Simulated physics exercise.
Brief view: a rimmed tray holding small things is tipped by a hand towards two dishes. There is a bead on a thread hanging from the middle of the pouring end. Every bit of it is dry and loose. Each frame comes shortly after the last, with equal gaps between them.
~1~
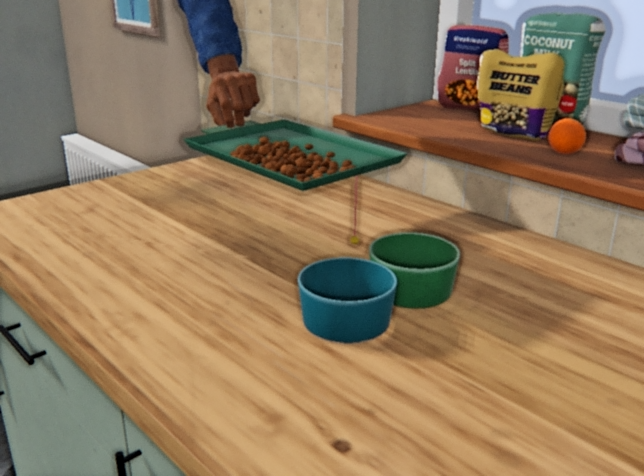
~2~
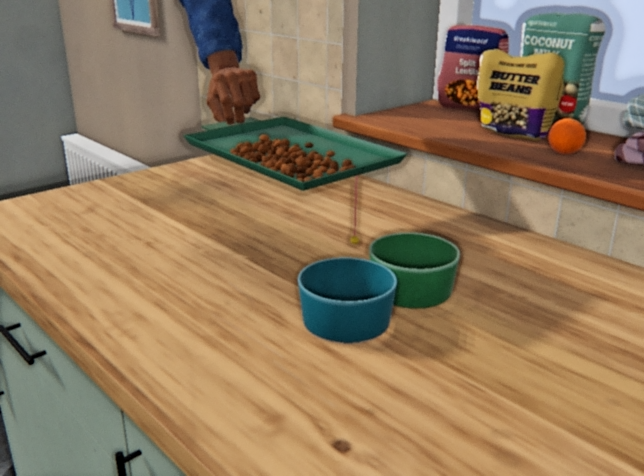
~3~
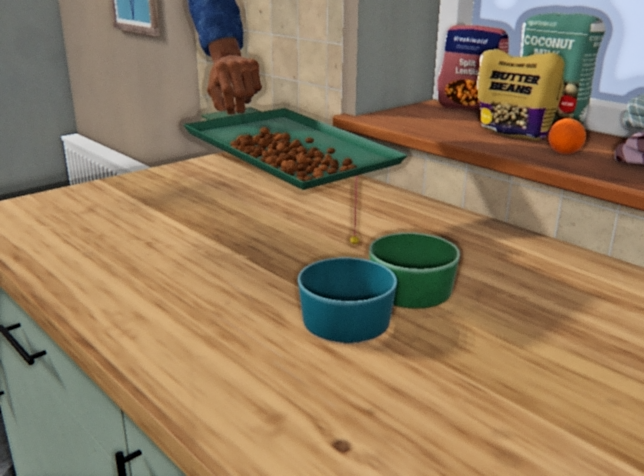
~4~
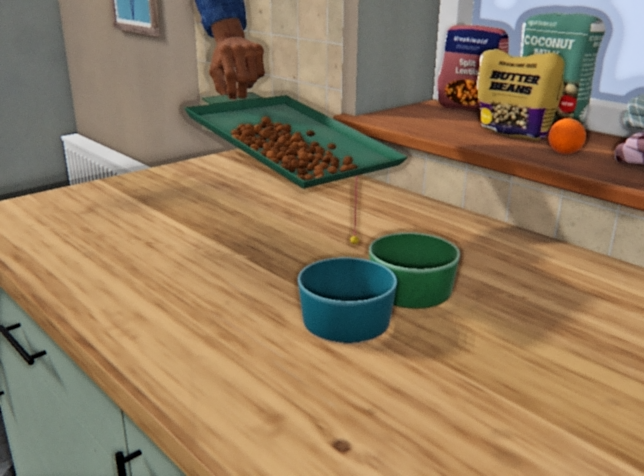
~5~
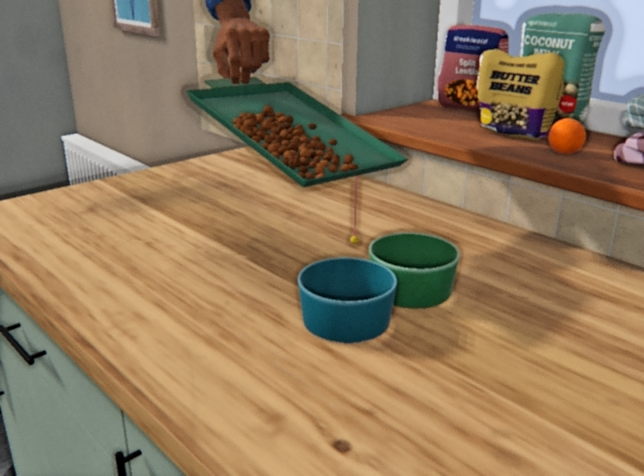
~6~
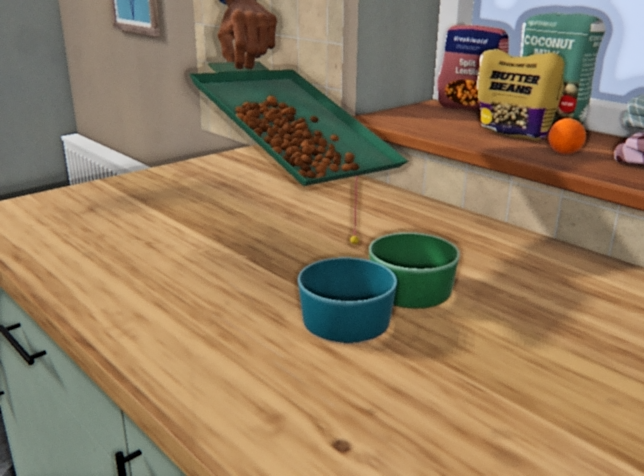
At the start, a hand holds a green rimmed tray of brown kibble nearly level above a wooden counter, near a blue dish and a green dish. The hand then rises, lifting the tray's back end so it slopes increasingly down towards the right, while the kibble stays on it and the dishes remain still.
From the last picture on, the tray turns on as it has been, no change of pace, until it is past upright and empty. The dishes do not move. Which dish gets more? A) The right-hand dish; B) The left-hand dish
Answer: A.
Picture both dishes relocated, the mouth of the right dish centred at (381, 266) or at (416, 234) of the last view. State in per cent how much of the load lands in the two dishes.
You'd get near 60 percent first and near 80 percent next.
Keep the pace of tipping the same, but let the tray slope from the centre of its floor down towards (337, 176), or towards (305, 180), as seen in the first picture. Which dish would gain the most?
Results - the dish on the left side first, the dish on the left side second.
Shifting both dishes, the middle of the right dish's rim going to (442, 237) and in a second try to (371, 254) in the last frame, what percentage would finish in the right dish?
30, then 50 %.
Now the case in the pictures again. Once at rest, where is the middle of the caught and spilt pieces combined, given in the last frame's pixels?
(413, 290).
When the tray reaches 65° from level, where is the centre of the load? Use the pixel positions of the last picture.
Look about (374, 181) in the last picture.
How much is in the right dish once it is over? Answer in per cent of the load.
Roughly 70 %.
Just after the last frame, tray tipped steeply; roughly half on the tray; just a few in the left dish; about a tenth in the right dish; roughly a third in the air.
A moment on, tray tipped past a quarter turn; roughly a quarter in the left dish; roughly two thirds in the right dish; just a few outside both.
Further on, tray tipped past a quarter turn; roughly a quarter in the left dish; roughly two thirds in the right dish; just a few outside both.
When it is over, tray tipped past a quarter turn; roughly a quarter in the left dish; roughly two thirds in the right dish; just a few outside both.
